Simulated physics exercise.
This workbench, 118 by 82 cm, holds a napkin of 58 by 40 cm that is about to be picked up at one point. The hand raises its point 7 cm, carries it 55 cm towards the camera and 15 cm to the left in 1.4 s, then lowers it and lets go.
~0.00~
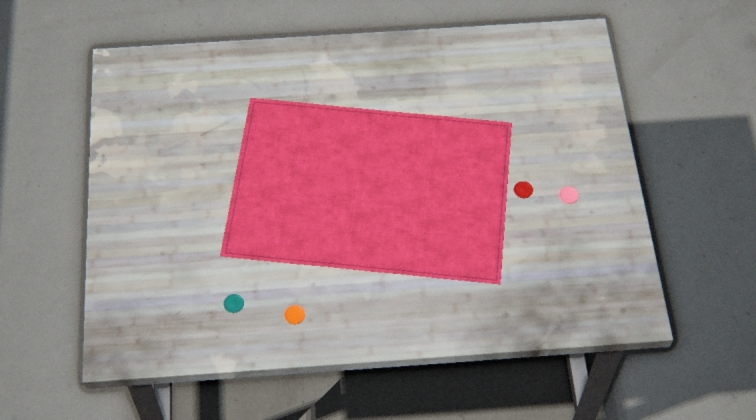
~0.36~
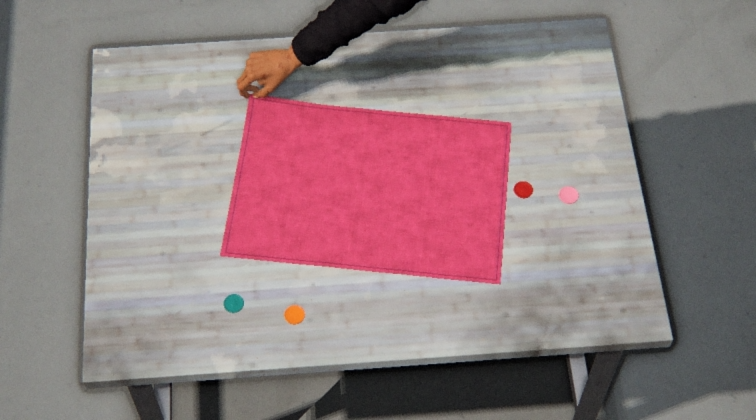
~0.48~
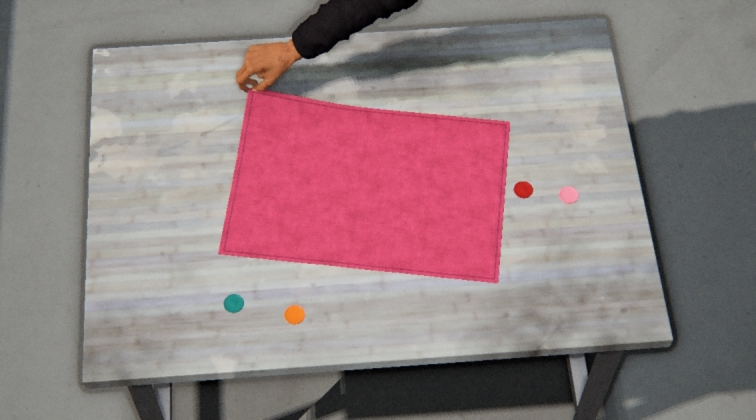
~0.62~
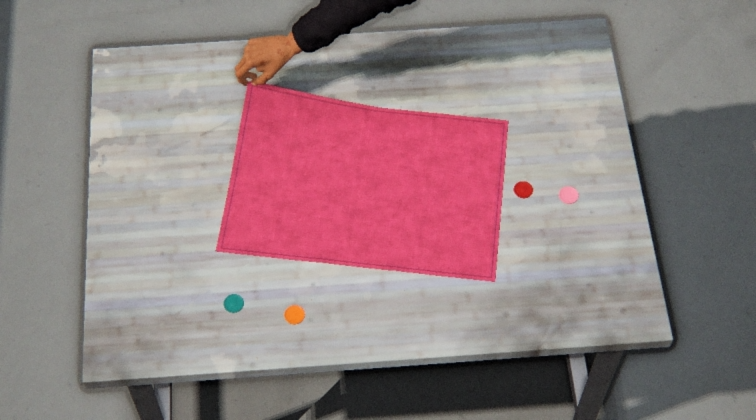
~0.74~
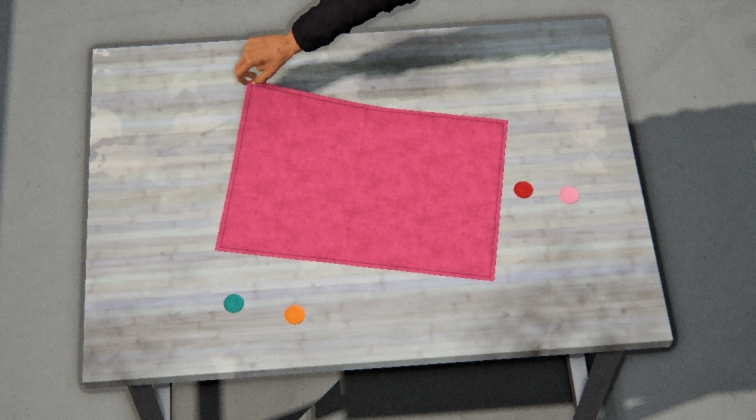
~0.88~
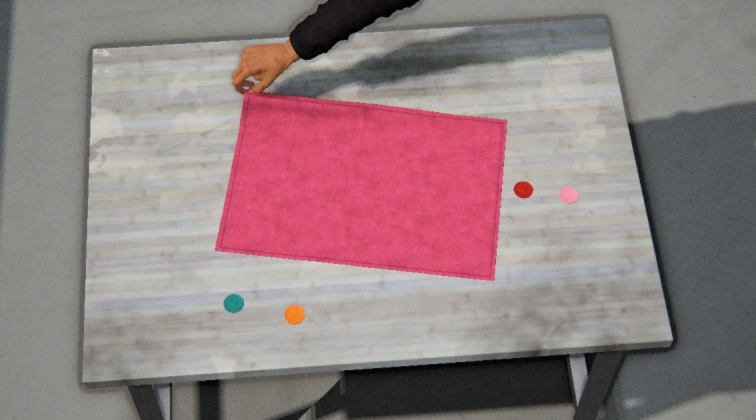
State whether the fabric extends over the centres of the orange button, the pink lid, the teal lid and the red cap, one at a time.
At the end, the orange button is hidden, the pink lid is visible, the teal lid is hidden, the red cap is visible.
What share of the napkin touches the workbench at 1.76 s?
70 %.
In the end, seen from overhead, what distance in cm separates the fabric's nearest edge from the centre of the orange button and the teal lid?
The first sits about 5 cm from the nearest hem, the second about 2 cm.
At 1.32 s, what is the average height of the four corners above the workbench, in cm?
I'd guess the corners are around 3 cm high then.
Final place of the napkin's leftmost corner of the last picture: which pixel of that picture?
Looks like it ends up close to (210, 391).
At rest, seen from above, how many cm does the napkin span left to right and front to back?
Roughly 62 cm wide by 52 cm deep.
By 1.3 s, 75 % of it is down, spanning 59 by 36 cm, above no small thing.
By 1.8 s, 70 % of it is down, spanning 63 by 48 cm, above orange button, teal lid.
By 2.2 s, 75 % of it is down, spanning 62 by 52 cm, above orange button, teal lid.
By 2.6 s, 75 % of it is down, spanning 62 by 53 cm, above orange button, teal lid.
By 3.6 s, 75 % of it is down, spanning 62 by 52 cm, above orange button, teal lid.
